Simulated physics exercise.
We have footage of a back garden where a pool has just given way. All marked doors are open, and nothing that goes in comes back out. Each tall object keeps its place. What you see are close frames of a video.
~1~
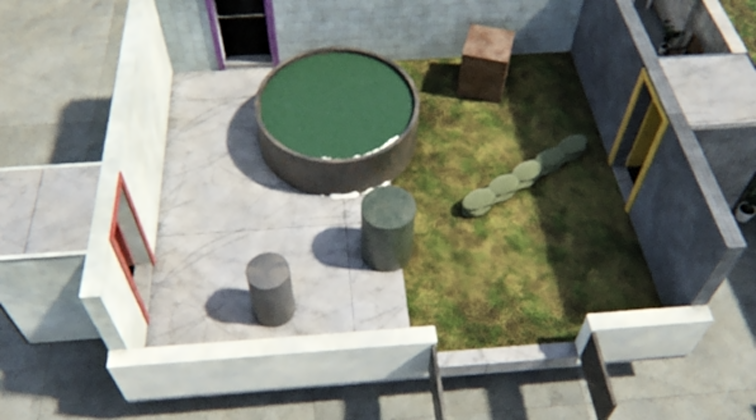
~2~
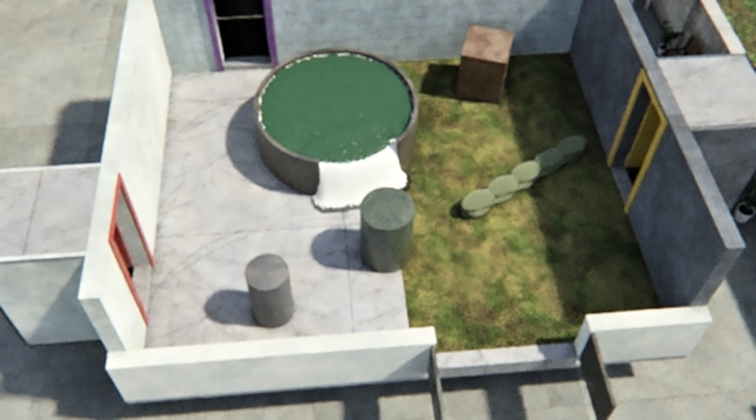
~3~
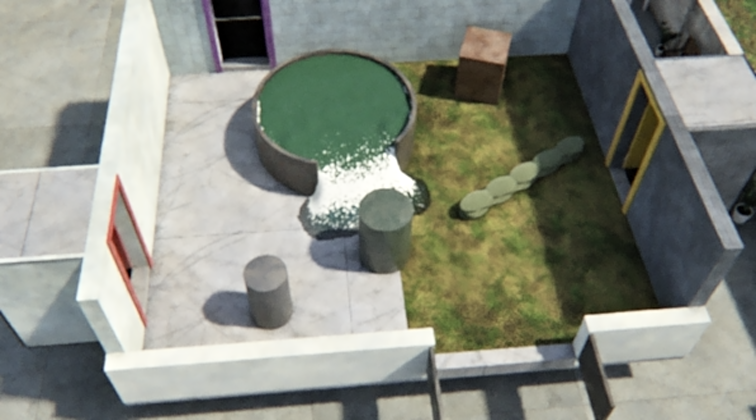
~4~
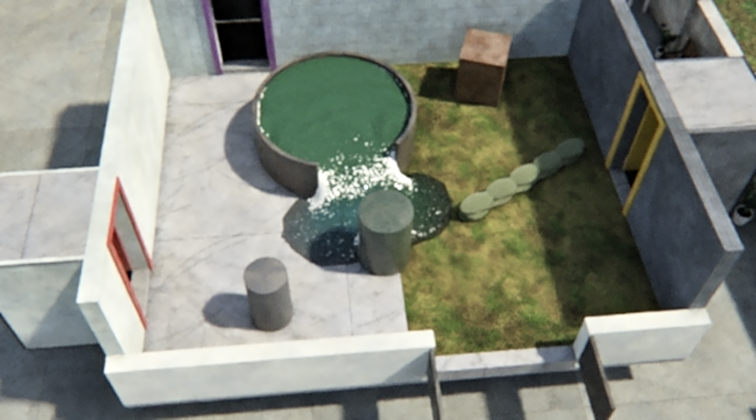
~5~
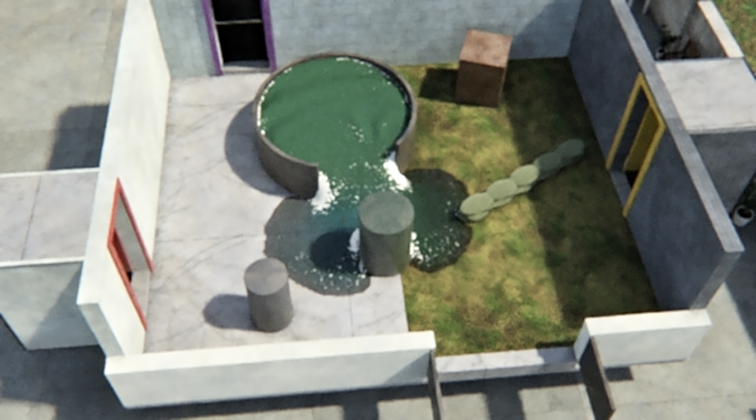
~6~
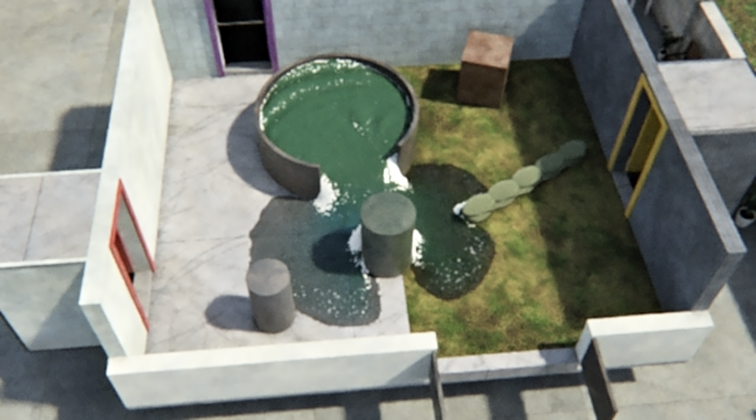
At first, a round tank of green water stands whole in a walled yard, then white water bursts from a gap in its front. The water pours around a dark gray cylinder and spreads into a widening dark pool across the pale paving, reaching the smaller cylinder and the grass on the right.
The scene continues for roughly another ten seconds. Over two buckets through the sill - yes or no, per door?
Purple door - no, yellow door - yes, red door - yes.
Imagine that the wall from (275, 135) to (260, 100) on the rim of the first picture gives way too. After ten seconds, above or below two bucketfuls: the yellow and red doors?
Turns out the yellow one stays beneath it, while the red one gets past it.
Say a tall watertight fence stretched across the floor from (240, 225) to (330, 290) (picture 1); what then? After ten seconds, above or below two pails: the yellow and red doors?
Result - yellow door crosses the threshold, red door remains within limits.
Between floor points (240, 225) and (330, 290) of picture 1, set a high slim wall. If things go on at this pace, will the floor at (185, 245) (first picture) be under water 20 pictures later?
Spared.
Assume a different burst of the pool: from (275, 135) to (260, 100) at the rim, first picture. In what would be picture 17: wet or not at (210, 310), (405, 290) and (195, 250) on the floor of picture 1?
In the order given: Swamped, untouched and swamped.
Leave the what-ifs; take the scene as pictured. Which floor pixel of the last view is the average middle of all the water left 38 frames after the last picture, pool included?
I reckon somewhere around (384, 222).
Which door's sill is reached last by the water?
The purple door.
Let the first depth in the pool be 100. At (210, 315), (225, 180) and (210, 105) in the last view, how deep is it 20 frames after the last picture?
Some 14, 0 and 0 in a hundred.
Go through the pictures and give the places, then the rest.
In the first picture, the round tank at (337, 104) is whole and still.
In the second picture, the front is at (314, 198), out from the gap at (362, 181).
In the third picture, water pours out at (361, 183) and has run to (311, 229).
In the fourth picture, water pours out at (361, 187) and has run to (316, 259).
In the fifth picture, the front is at (322, 290), out from the gap at (361, 188).
In the sixth picture, the front is at (474, 283), out from the gap at (363, 188).
A moment on, water covers 30 % of the floor; the purple door not reached, the yellow door not reached, the red door not reached.
Next, water covers 50 % of the floor; the purple door not reached, the yellow door not reached, the red door wet at the sill, nothing in.
Then, water covers 65 % of the floor; the purple door not reached, the yellow door not reached, the red door over two buckets in.
Later, water covers 90 % of the floor; the purple door not reached, the yellow door under two buckets in, the red door far over two buckets in.
In the end, water covers 95 % of the floor; the purple door wet at the sill, nothing in, the yellow door over two buckets in, the red door far over two buckets in.
